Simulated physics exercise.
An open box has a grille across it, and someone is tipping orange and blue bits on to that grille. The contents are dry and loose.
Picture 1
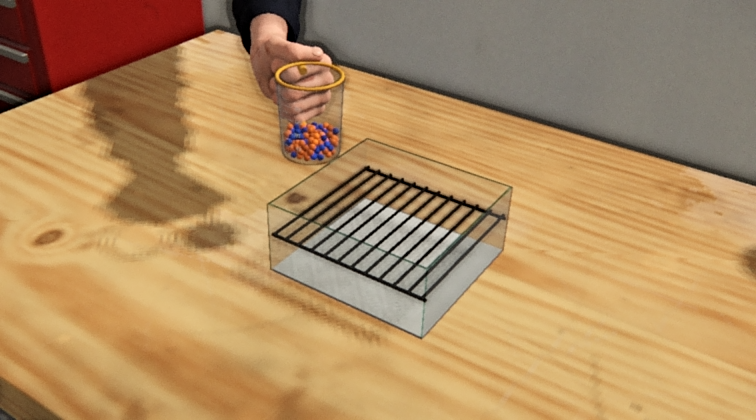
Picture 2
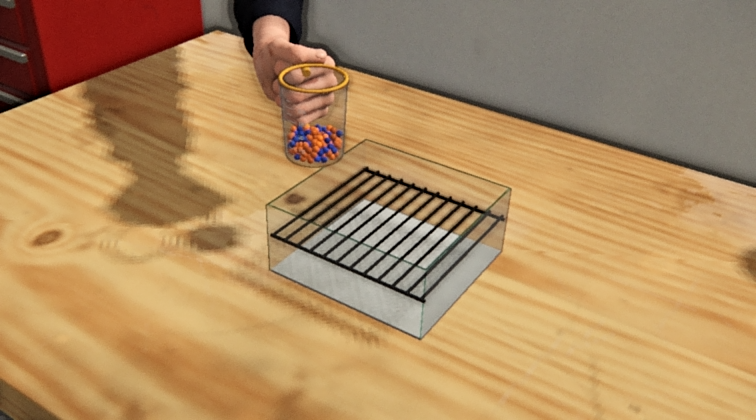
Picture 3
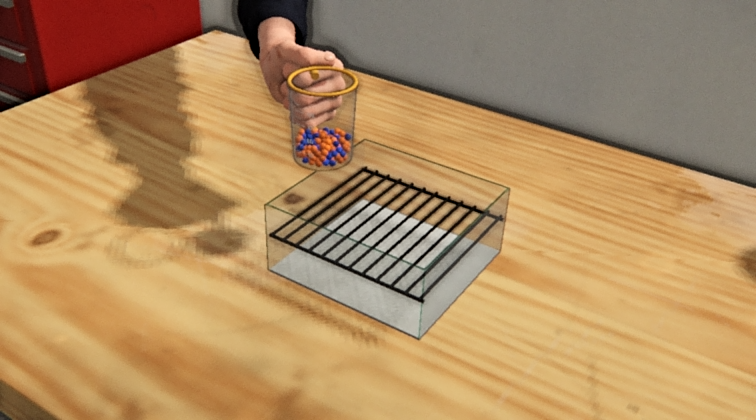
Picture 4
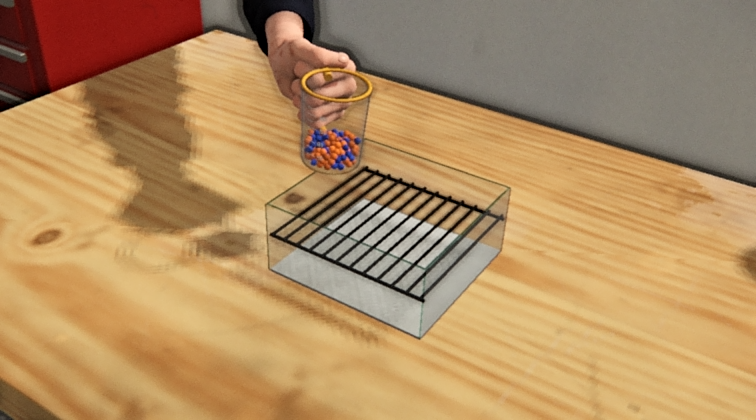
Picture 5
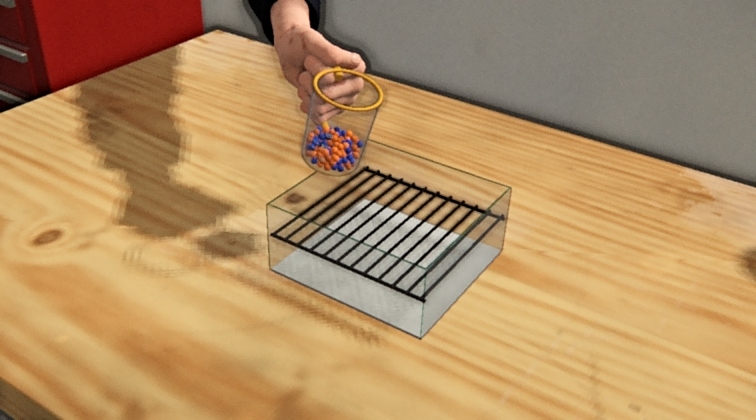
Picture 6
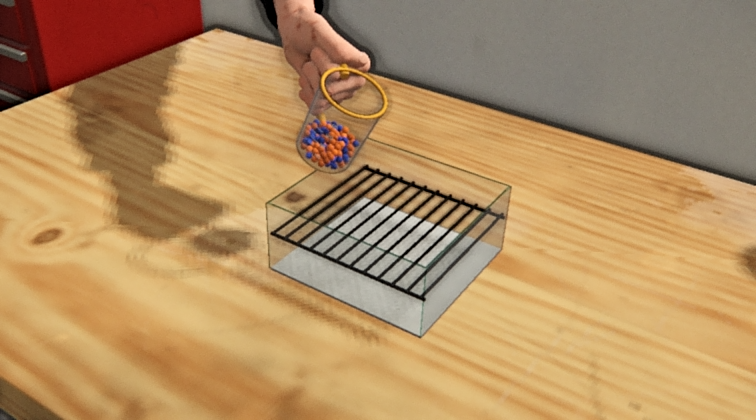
A hand sliding a clear cup of orange and blue bits rightward beside an open glass box with a black grille, then tilting it.
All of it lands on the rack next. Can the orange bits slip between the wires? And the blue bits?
Once poured, the orange ones slide between the bars. Blue ones, they slide between the bars.
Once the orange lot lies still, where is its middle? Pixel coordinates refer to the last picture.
Its centre sits at about (390, 264).
Then, 0.23 s past the last view, orange ones, all in the cup; blue ones, all in the cup.
Then, 0.53 s past the last view, orange ones, all in the cup; blue ones, all in the cup.
Then, 0.85 s past the last view, orange ones, nearly all in the cup, a small part on or over the wires; blue ones, nearly all in the cup, a small part on or over the wires, a stray few under the rack.
Finally, orange ones, all under the rack; blue ones, all under the rack.
